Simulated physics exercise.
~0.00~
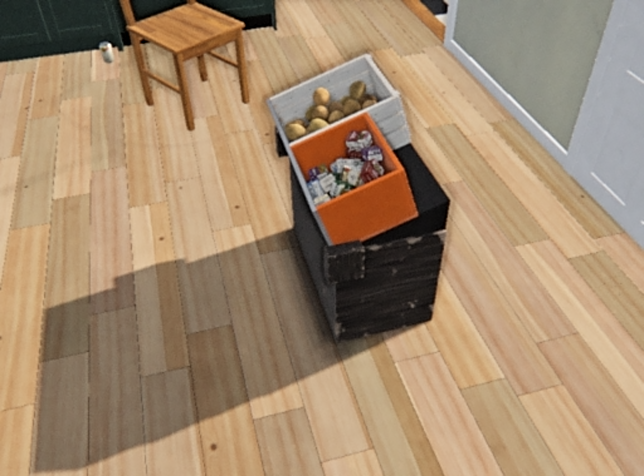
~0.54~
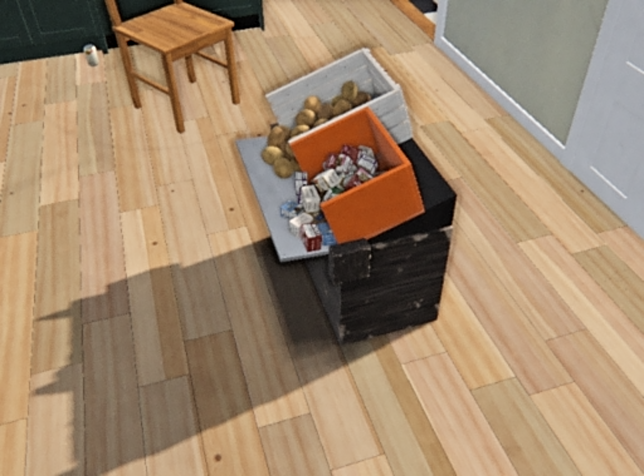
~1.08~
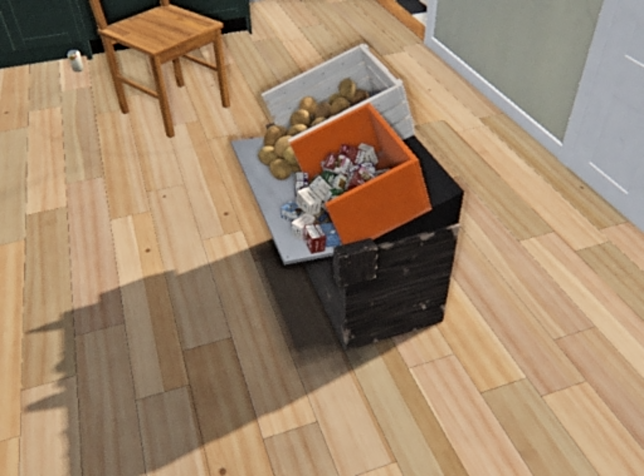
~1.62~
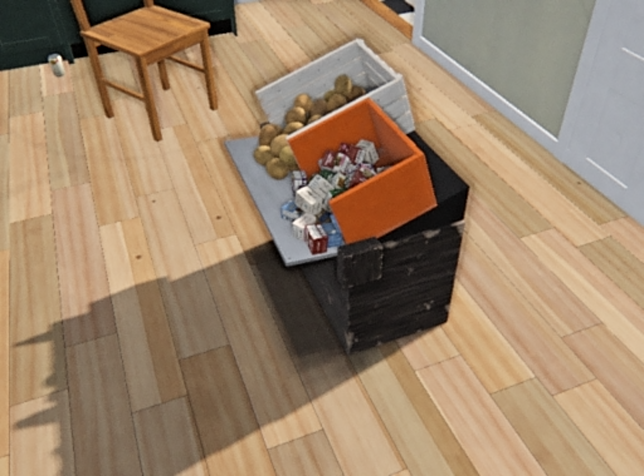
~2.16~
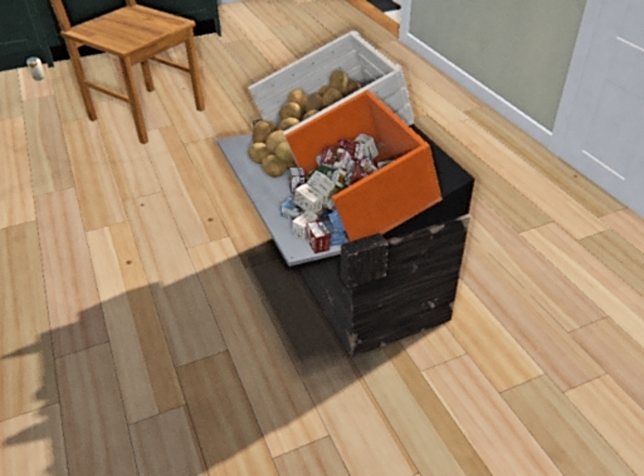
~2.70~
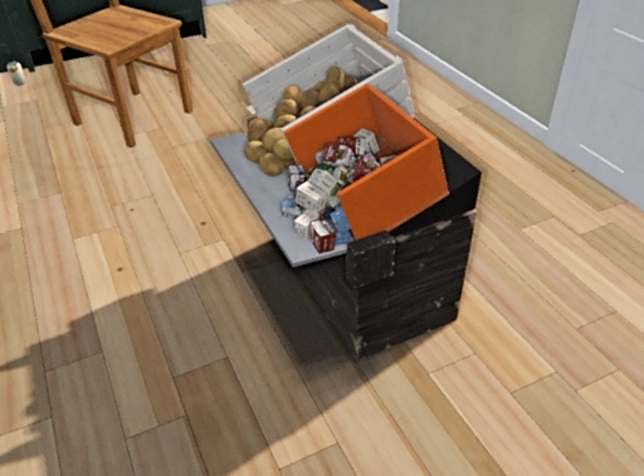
In a room with a pale wooden plank floor, a black wooden crate stands near a chair, holding an orange bin of small cartons and a white bin of potatoes, both tilted down to the left. At first the loads sit heaped inside the bins. Then a grey flap lies lowered on the left, and cartons and potatoes slide out onto it in two loose piles. After that the piles barely shift while the view drifts slowly around the crate. At the end both loads rest partly on the flap, with none seen on the floor.
